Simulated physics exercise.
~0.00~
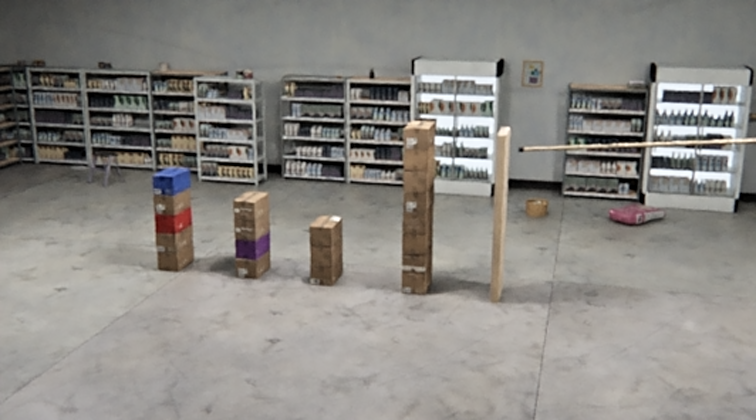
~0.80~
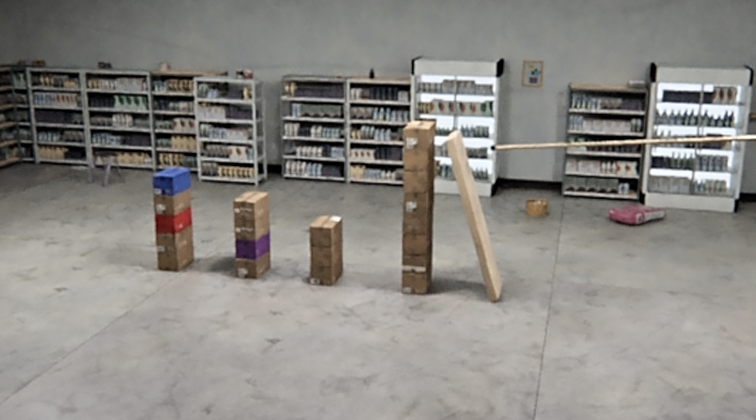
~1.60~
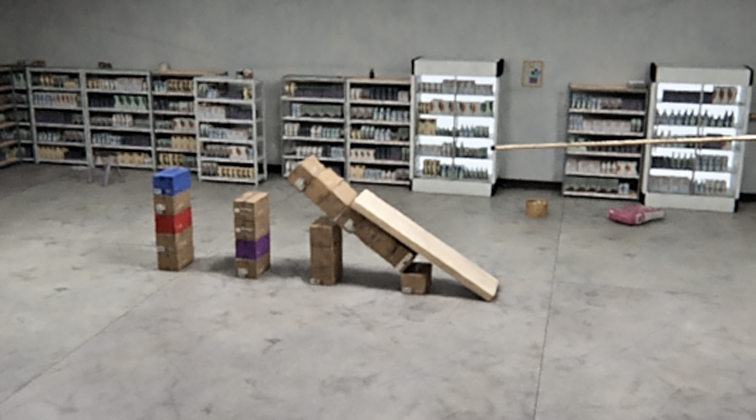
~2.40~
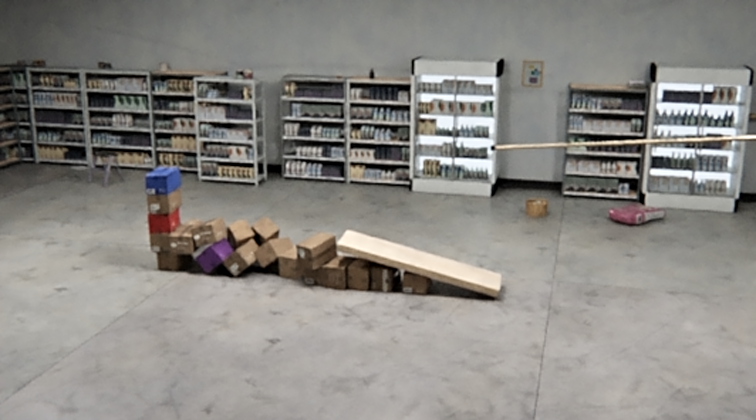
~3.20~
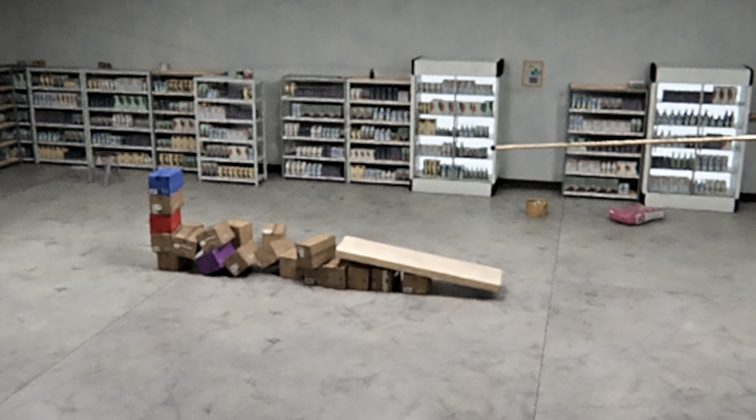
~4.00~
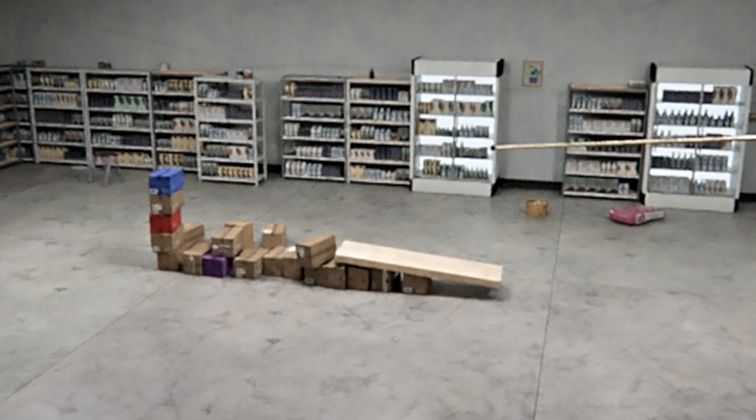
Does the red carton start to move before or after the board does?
The red carton starts to move after the board. The board is already tipping left while the red carton is still in place, and the red carton only shifts slightly once the falling cartons reach its stack.
